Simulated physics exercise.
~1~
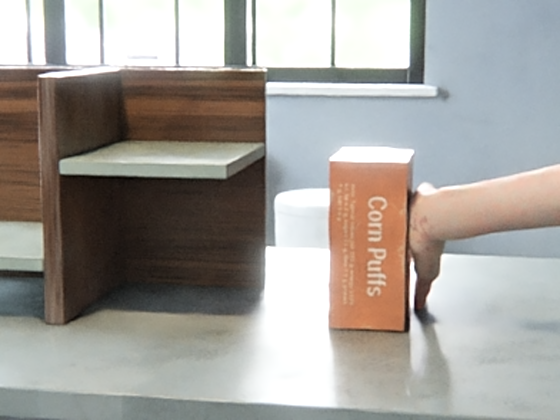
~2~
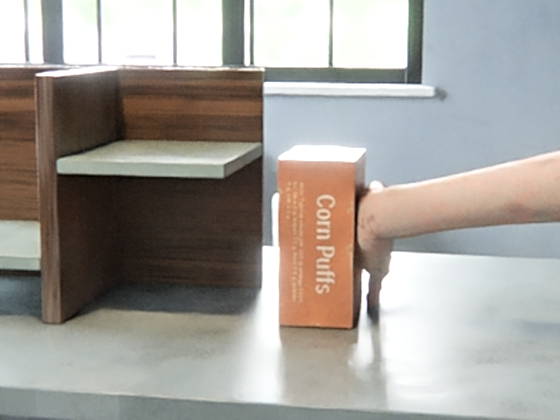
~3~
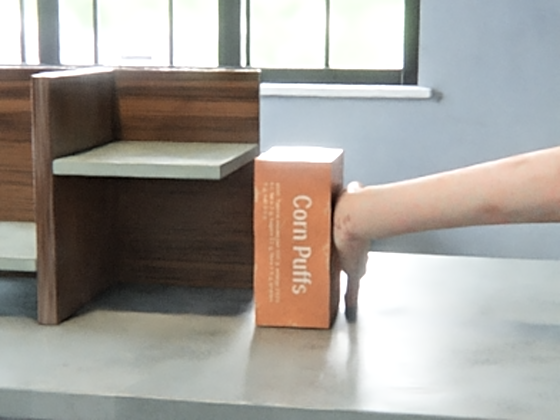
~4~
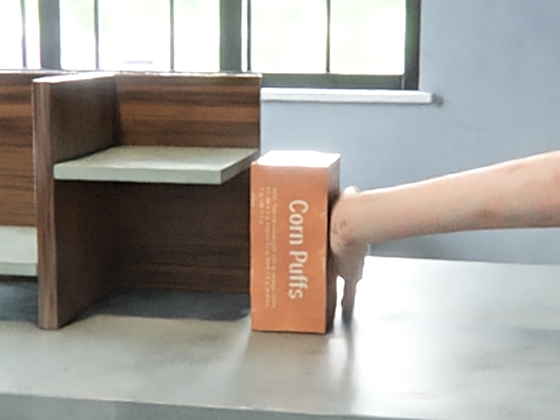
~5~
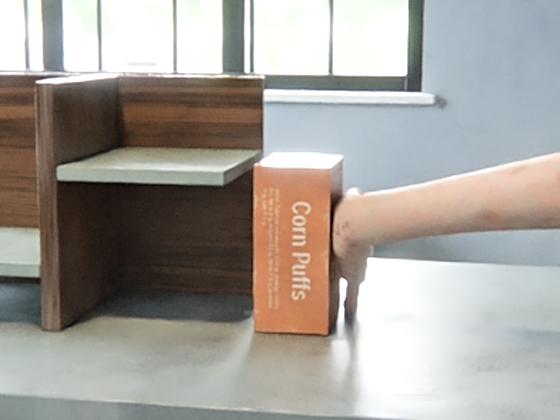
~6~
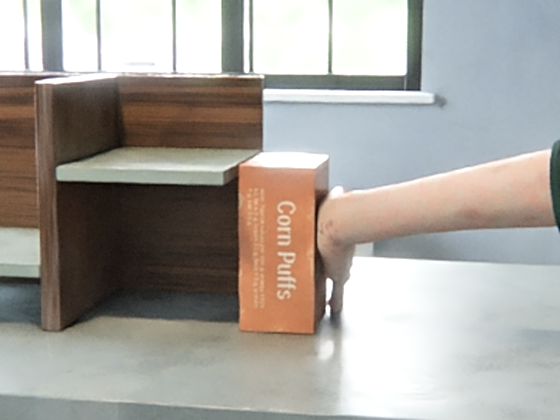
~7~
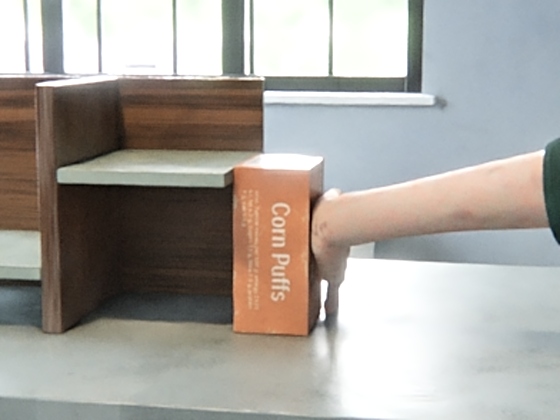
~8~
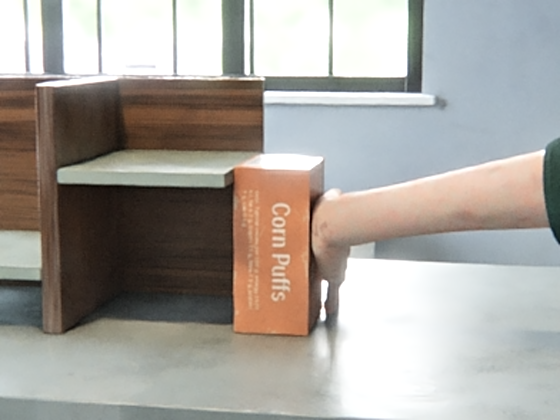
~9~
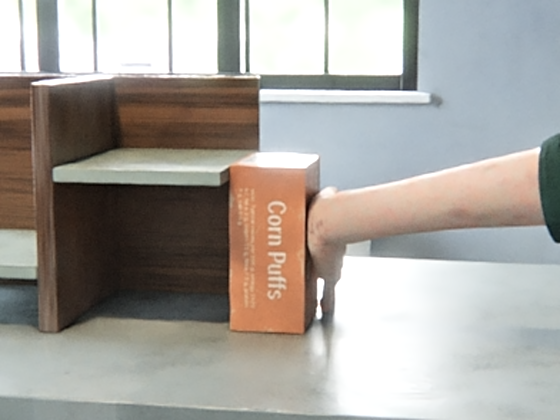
An orange Corn Puffs box was pushed left across a grey counter by a hand towards a low wooden shelf, paused briefly near it, then slid slightly farther and stopped at the shelf's edge, too tall to go under, with the hand still against it.
